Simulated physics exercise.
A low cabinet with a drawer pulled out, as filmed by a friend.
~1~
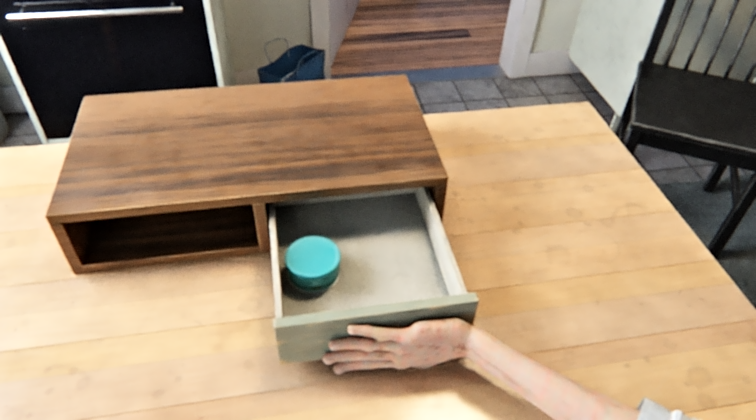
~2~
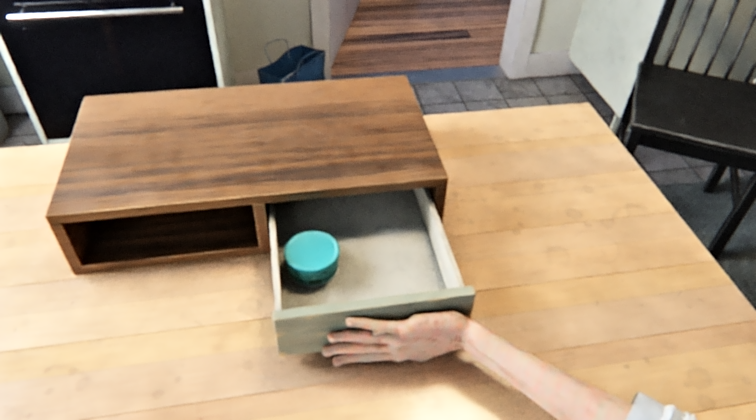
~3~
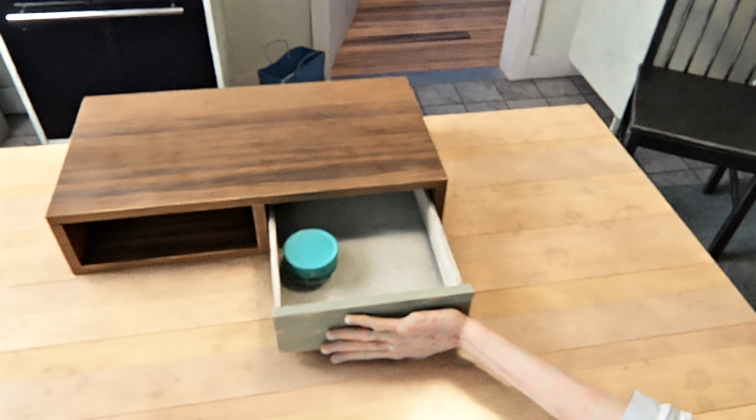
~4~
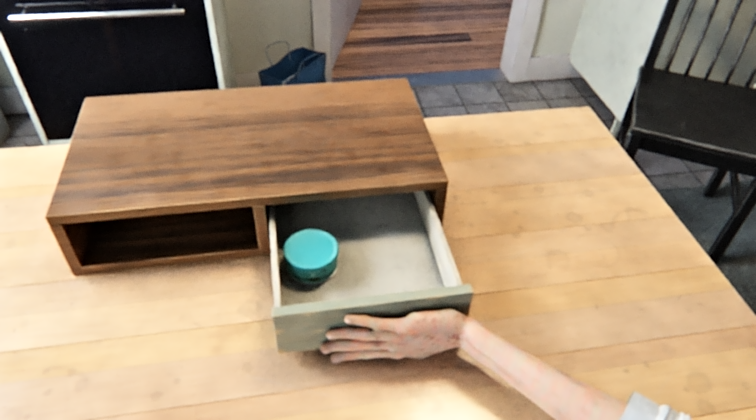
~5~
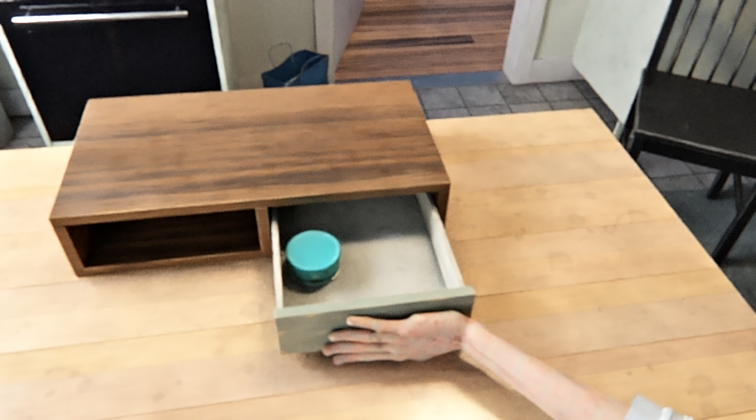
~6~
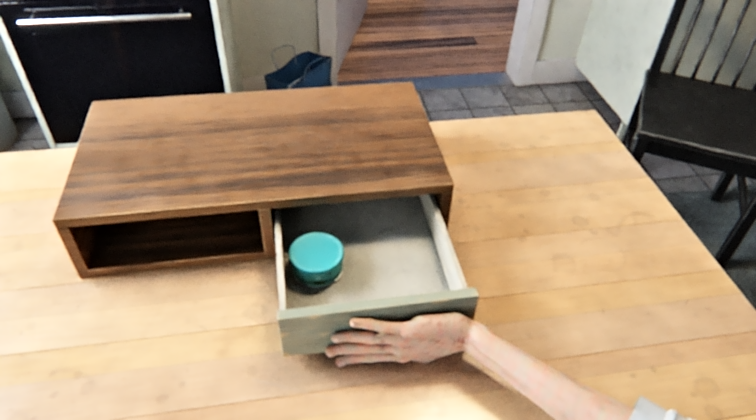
On a light wooden table, a hand rested against the front of a wide-open drawer in a low brown cabinet, a turquoise tin sitting inside, and the drawer barely shifted inward before staying nearly still.
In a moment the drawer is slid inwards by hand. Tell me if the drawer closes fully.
Fully closed.
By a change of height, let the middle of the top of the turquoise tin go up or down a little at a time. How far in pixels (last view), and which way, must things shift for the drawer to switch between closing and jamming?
20 pixels up.
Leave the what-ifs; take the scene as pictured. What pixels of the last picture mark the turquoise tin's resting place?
It comes to rest at about (306, 174) in the last picture.
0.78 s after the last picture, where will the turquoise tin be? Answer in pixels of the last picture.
It ends up somewhere around (309, 200).
Then, 0.46 s on from there, drawer about half in.
In the end, the drawer goes all the way in.
